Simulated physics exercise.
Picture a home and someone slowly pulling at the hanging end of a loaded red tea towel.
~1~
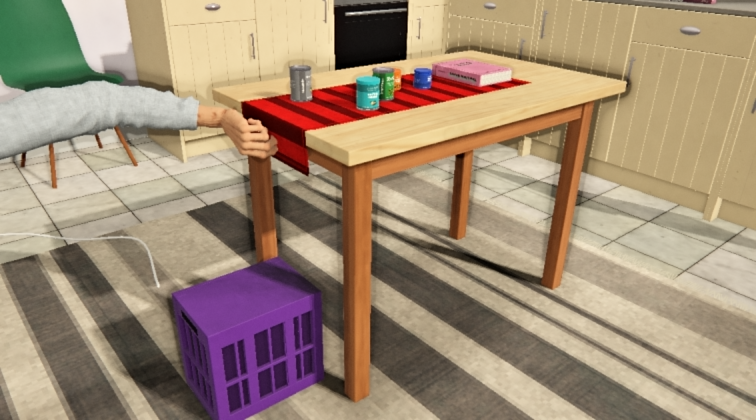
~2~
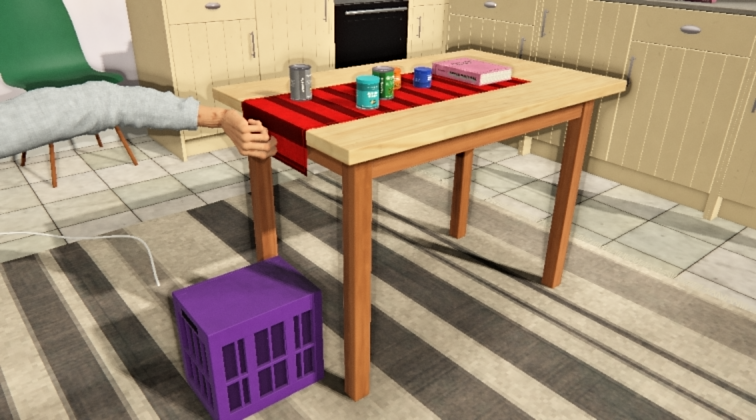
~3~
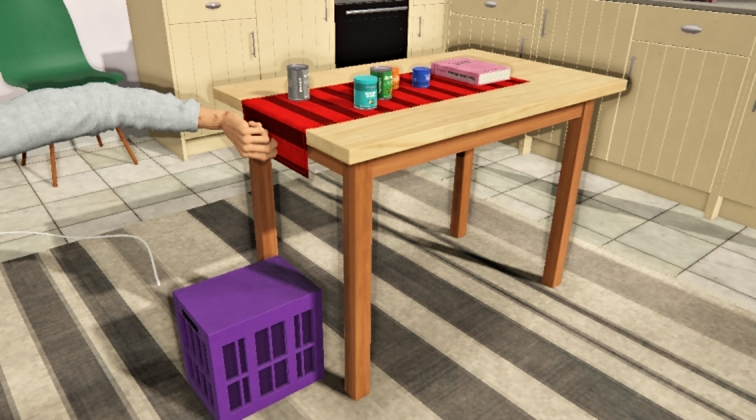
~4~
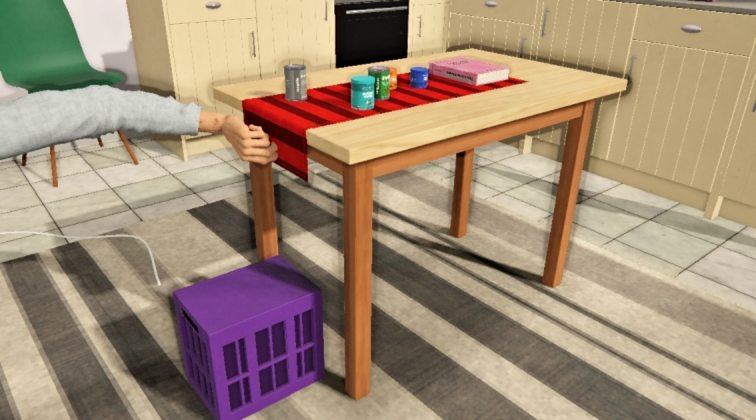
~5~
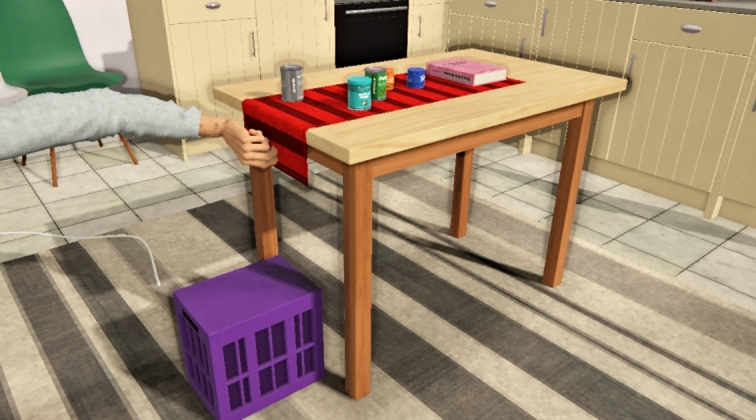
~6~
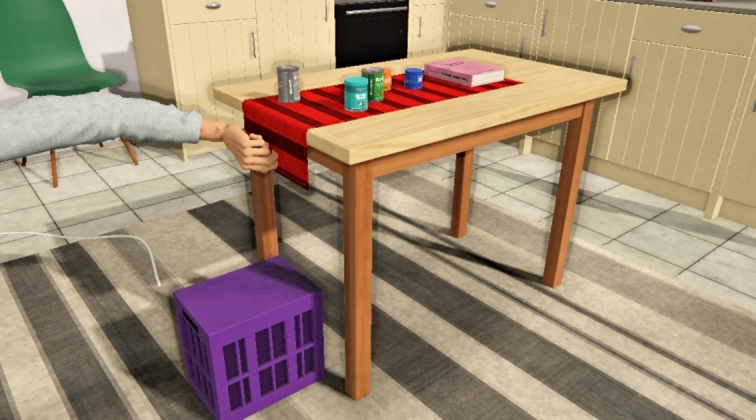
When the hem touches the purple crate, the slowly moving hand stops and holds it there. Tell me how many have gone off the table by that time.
Fallen count: Three.
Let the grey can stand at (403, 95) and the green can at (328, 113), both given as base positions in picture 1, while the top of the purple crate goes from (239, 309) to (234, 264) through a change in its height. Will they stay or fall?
Outcome for the grey can: It stays. Outcome for the green can: It is lost.
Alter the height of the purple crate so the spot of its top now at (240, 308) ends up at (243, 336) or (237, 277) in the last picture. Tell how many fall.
Counting them gives 4 and 2.
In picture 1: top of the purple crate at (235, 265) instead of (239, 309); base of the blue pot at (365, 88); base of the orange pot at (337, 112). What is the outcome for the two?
In the end the blue pot rides it out; meanwhile the orange pot gets dislodged.
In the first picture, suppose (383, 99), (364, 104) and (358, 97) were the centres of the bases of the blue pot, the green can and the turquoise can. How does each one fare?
In the end the blue pot is no longer up there, the green can is no longer up there and the turquoise can is no longer up there.
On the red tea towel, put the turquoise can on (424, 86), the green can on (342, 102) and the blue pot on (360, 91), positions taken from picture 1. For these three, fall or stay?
Final state: The turquoise can is still in place, the green can is no longer up, the blue pot is no longer up.
Soon after, hem near (277, 236); grey can gone.
After that, hem on the crate; grey can, turquoise can and green can gone.
In the end, hem on the crate; grey can, turquoise can and green can gone. It carries off three.
